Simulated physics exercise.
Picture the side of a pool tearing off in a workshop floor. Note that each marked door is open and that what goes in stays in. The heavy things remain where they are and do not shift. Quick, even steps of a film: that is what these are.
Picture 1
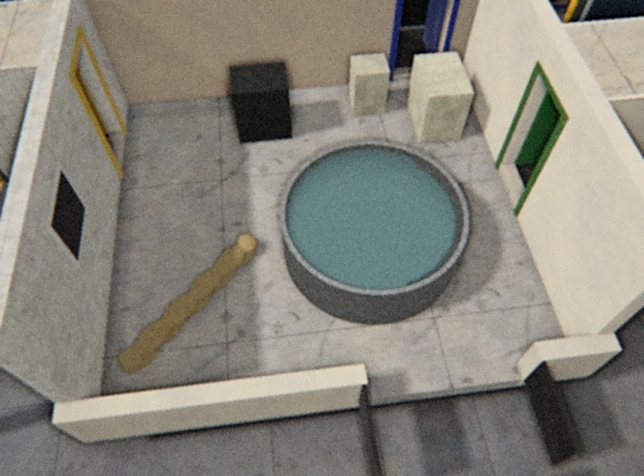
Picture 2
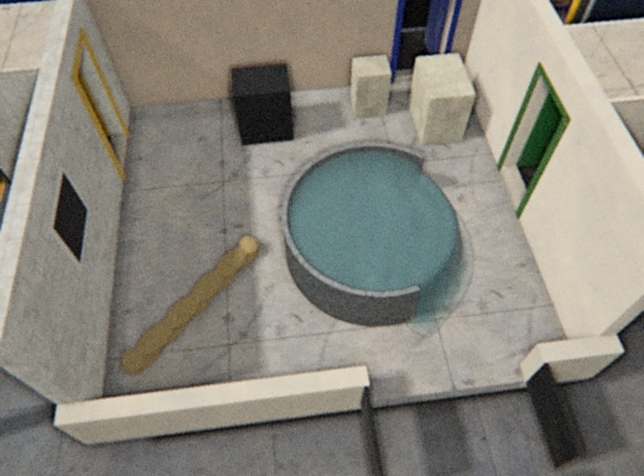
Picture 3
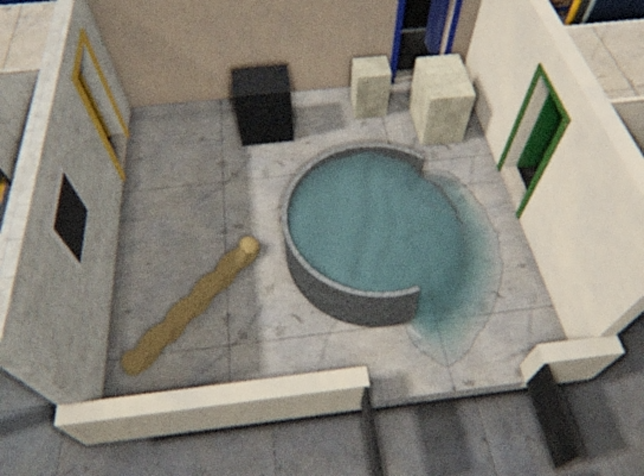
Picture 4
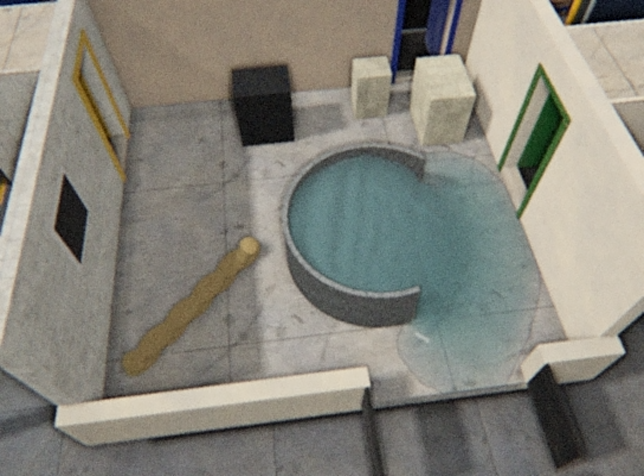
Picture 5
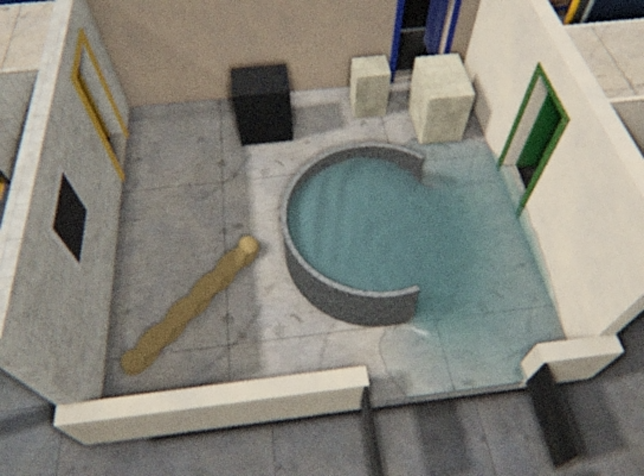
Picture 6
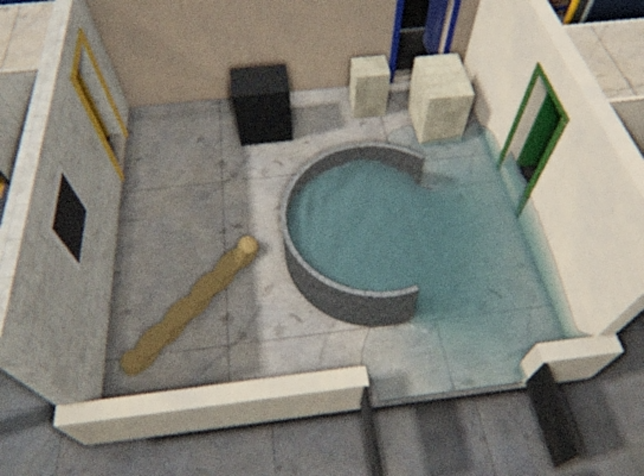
At the start, a round gray pool of blue-green water stands whole and still in a walled room, with blocks behind it and a brown log to its left. Its right side opens, and water pours through the gap, spreading rightward across the floor to the wall by the green-framed doorway.
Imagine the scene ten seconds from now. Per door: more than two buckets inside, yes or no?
Per door - yellow door: No, blue door: Yes, green door: Yes.
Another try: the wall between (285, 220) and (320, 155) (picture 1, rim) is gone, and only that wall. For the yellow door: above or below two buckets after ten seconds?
I reckon the yellow one exceeds it.
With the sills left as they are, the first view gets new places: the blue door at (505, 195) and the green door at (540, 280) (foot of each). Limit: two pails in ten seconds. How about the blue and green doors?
In that case the blue door exceeds the limit and the green door exceeds the limit.
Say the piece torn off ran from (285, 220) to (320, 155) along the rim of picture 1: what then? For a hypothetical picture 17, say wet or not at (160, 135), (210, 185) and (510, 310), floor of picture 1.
Going through them, the first would be submerged, the next submerged and the last still bare.
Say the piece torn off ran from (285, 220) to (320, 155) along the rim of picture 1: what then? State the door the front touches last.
That's the green one.
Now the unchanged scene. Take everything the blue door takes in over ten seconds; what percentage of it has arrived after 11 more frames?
Roughly 10 percent.
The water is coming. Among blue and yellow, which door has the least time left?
Answer: The one in blue.
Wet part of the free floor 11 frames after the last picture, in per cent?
That should be about 30 %.
A moment on, water covers 25 % of the floor; the yellow door not reached, the blue door not reached, the green door far over two buckets in.
Next, water covers 30 % of the floor; the yellow door not reached, the blue door under two buckets in, the green door far over two buckets in.
Then, water covers 55 % of the floor; the yellow door not reached, the blue door over two buckets in, the green door far over two buckets in.
Later, water covers 85 % of the floor; the yellow door wet at the sill, nothing in, the blue door far over two buckets in, the green door far over two buckets in.
In the end, water covers 95 % of the floor; the yellow door wet at the sill, nothing in, the blue door far over two buckets in, the green door far over two buckets in.
